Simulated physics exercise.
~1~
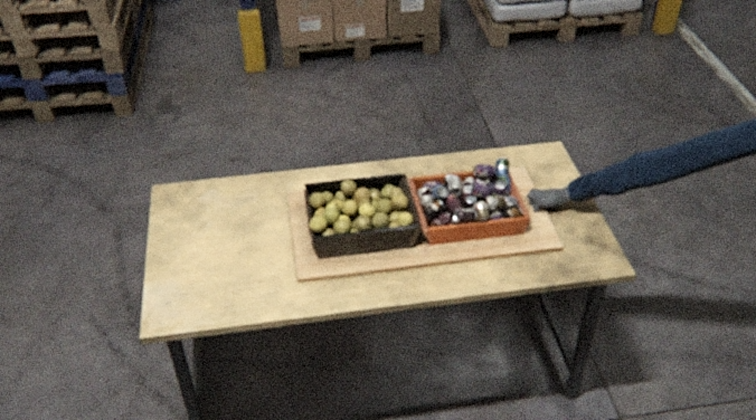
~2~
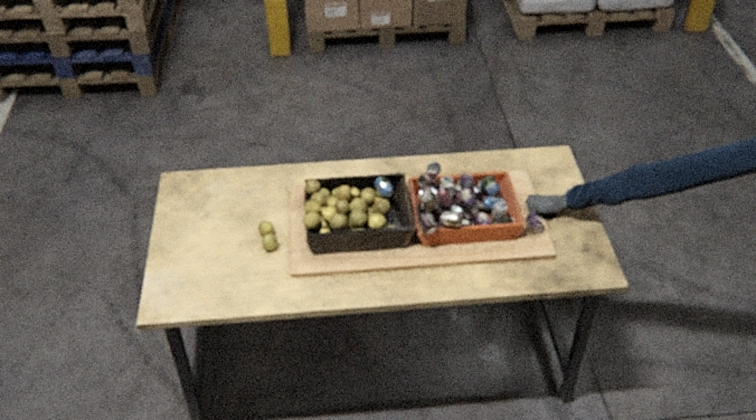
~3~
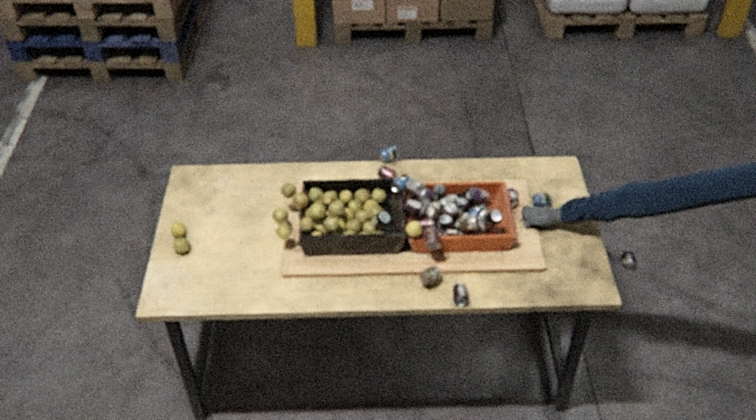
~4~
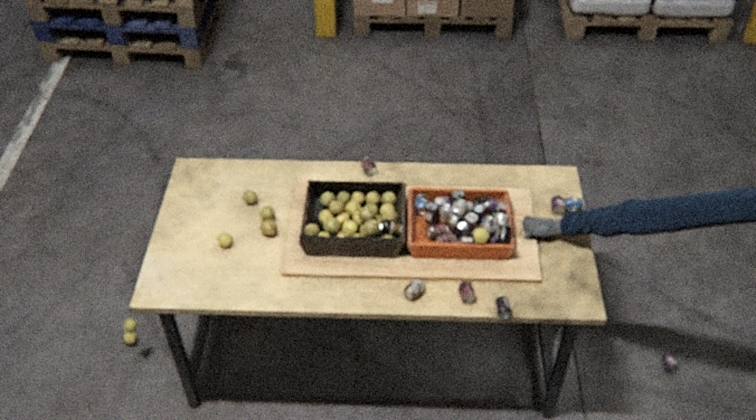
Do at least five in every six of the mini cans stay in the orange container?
No, more than one in six of the mini cans leave the orange container, with several lying scattered on the table around it.
